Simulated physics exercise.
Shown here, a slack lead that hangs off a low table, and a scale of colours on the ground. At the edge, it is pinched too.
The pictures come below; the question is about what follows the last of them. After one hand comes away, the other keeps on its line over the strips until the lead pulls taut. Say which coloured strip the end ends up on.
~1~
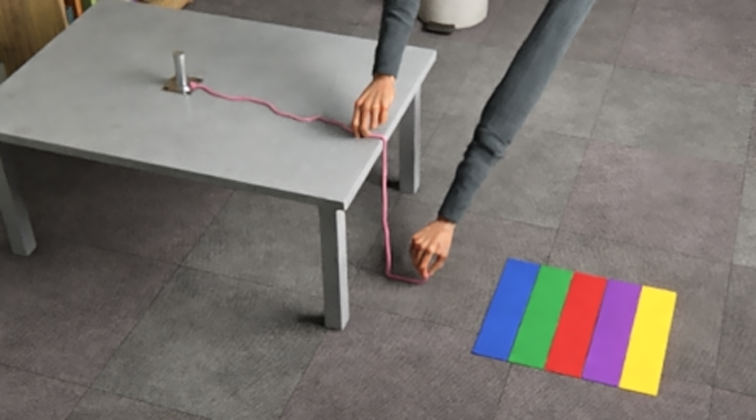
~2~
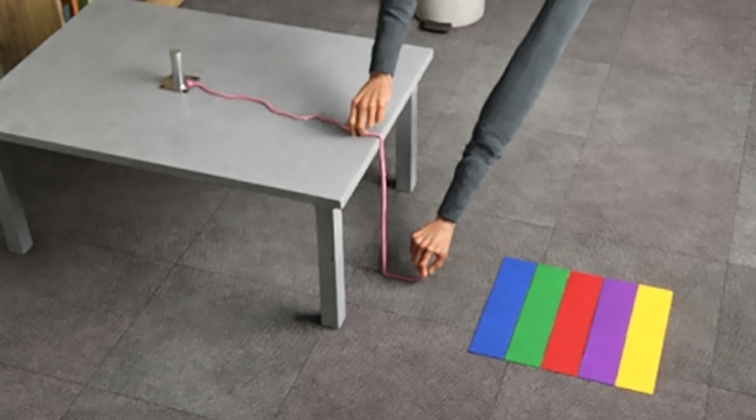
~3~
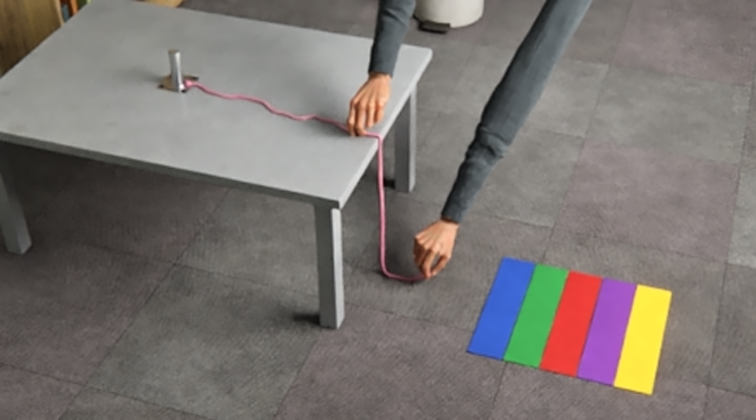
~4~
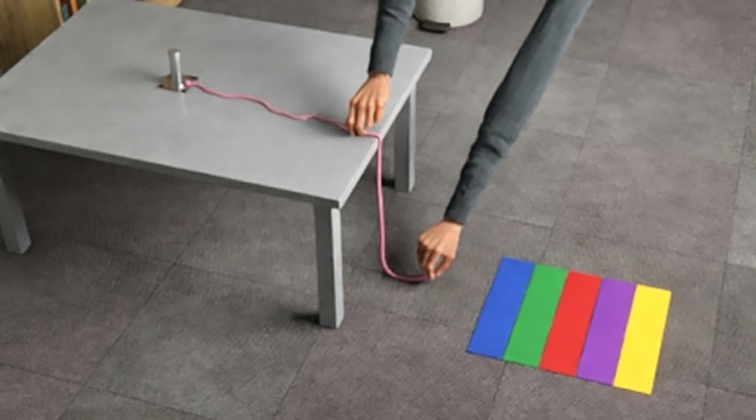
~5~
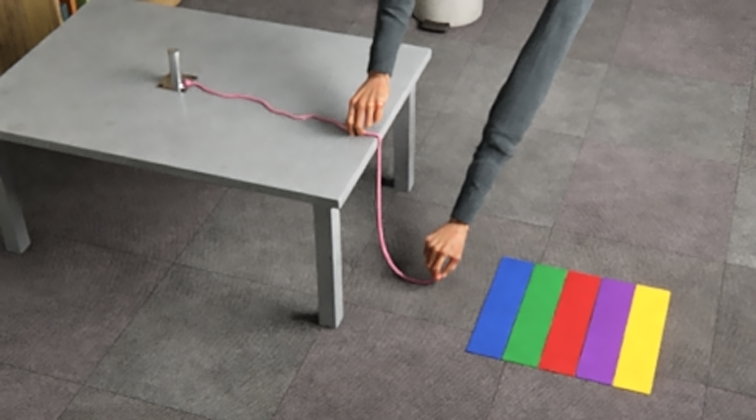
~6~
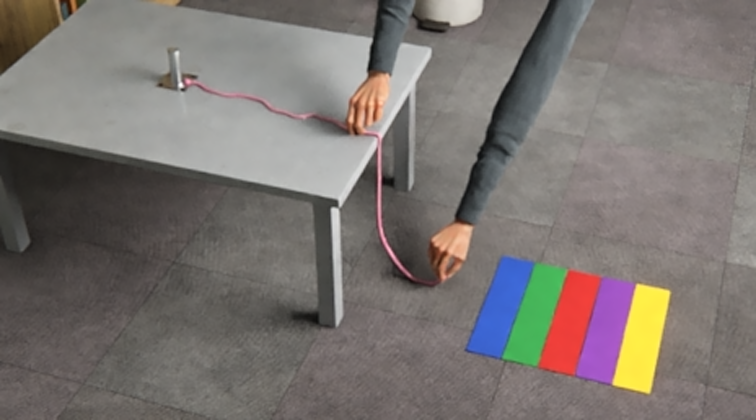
It ends up on the green strip.
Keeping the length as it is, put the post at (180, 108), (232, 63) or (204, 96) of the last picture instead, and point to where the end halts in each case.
The first try gives about (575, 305), the second about (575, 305) and the third about (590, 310).
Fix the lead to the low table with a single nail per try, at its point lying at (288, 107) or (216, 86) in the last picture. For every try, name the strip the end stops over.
In order: Green, then green.
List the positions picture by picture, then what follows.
The first picture shows end (427, 274); blue (496, 338); green (531, 347); red (568, 355); purple (604, 363); yellow (642, 372).
The second picture shows end (426, 273); lead through (210, 92) (271, 108) (331, 121) (381, 150) (384, 207) (384, 263).
The third picture shows end (430, 274).
The fourth picture shows end (434, 275); lead through (209, 92) (269, 108) (330, 121) (379, 150) (380, 207) (384, 264).
The fifth picture shows end (440, 276).
The sixth picture shows end (445, 277); lead through (208, 90) (269, 107) (329, 120) (379, 149) (378, 206) (397, 263).
Early on, end near (471, 282); short of the strips.
Midway, end near (514, 292); over blue.
At the end of the slack, end near (541, 298); over green. The end stops over the green strip.
